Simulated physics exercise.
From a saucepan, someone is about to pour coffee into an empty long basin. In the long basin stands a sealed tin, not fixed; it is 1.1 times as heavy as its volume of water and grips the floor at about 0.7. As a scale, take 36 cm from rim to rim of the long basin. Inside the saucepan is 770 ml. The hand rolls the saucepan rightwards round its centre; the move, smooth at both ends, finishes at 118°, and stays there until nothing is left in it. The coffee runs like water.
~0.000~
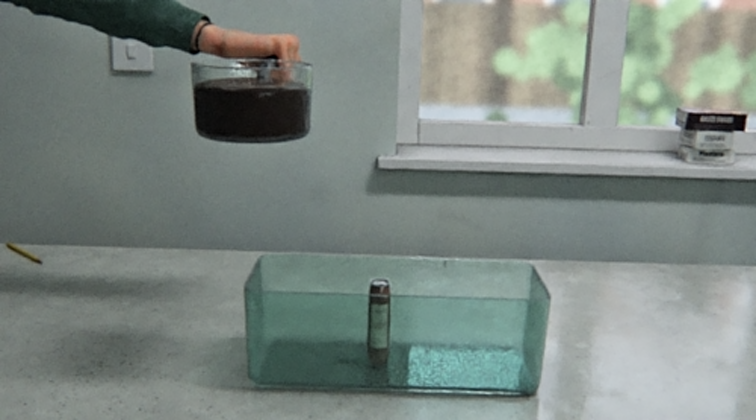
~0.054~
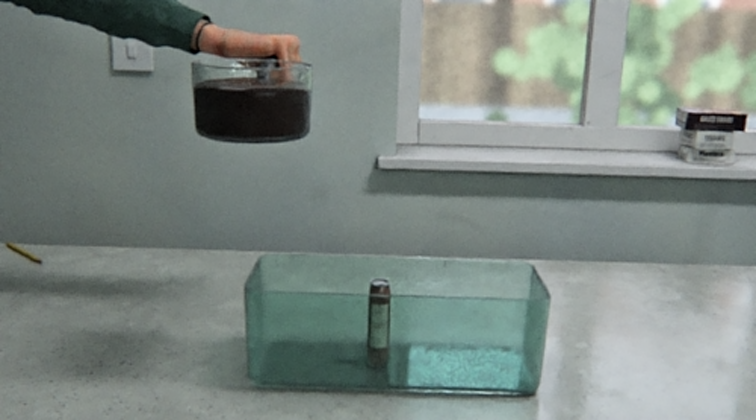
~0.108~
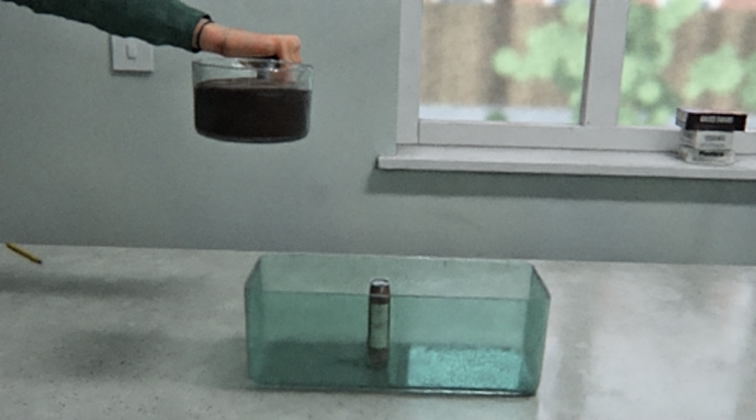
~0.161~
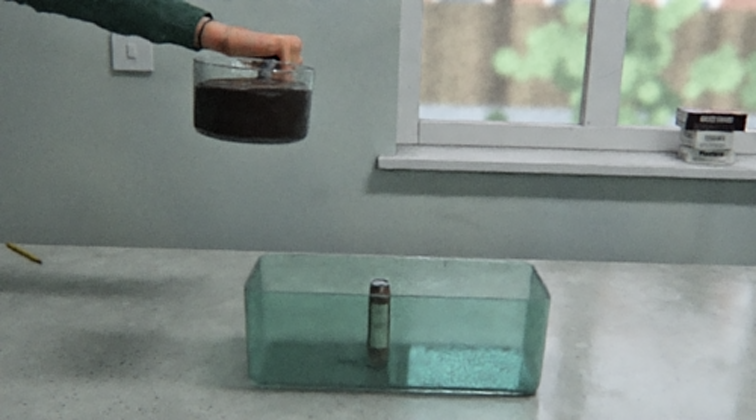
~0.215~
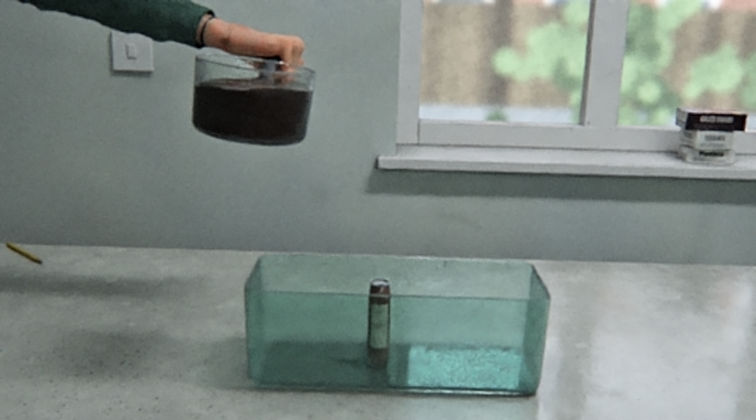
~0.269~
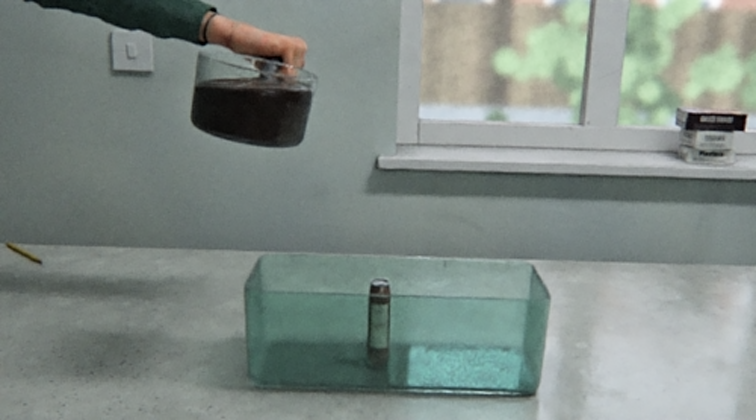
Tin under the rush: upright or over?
Looks like it can't take it.
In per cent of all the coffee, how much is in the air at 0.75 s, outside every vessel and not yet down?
It comes to roughly 32 per cent.
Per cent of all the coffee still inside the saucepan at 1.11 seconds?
I reckon near 9 per cent still sits there.
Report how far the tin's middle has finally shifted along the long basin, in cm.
In the end the tin's centre has shifted about 8.0 centimetres.
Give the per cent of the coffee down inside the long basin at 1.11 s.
Some 74 percent of the total.
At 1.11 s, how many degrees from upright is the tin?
Tilt: Around 0 degrees.
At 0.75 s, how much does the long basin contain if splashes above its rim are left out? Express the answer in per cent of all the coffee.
Roughly 5 percent.
After 0.75 s the tilt is 67° and 64 per cent is still to pour; the tin stands where it began.
After 1.11 s the tilt is 107° and 9 per cent is still to pour; the tin stands where it began.
After 1.48 s the tilt is 118° and 0 per cent is still to pour; the tin lies on its side.
After 1.88 s the tilt is 118° and 0 per cent is still to pour; the tin lies on its side.
In the end the tin lies on its side.
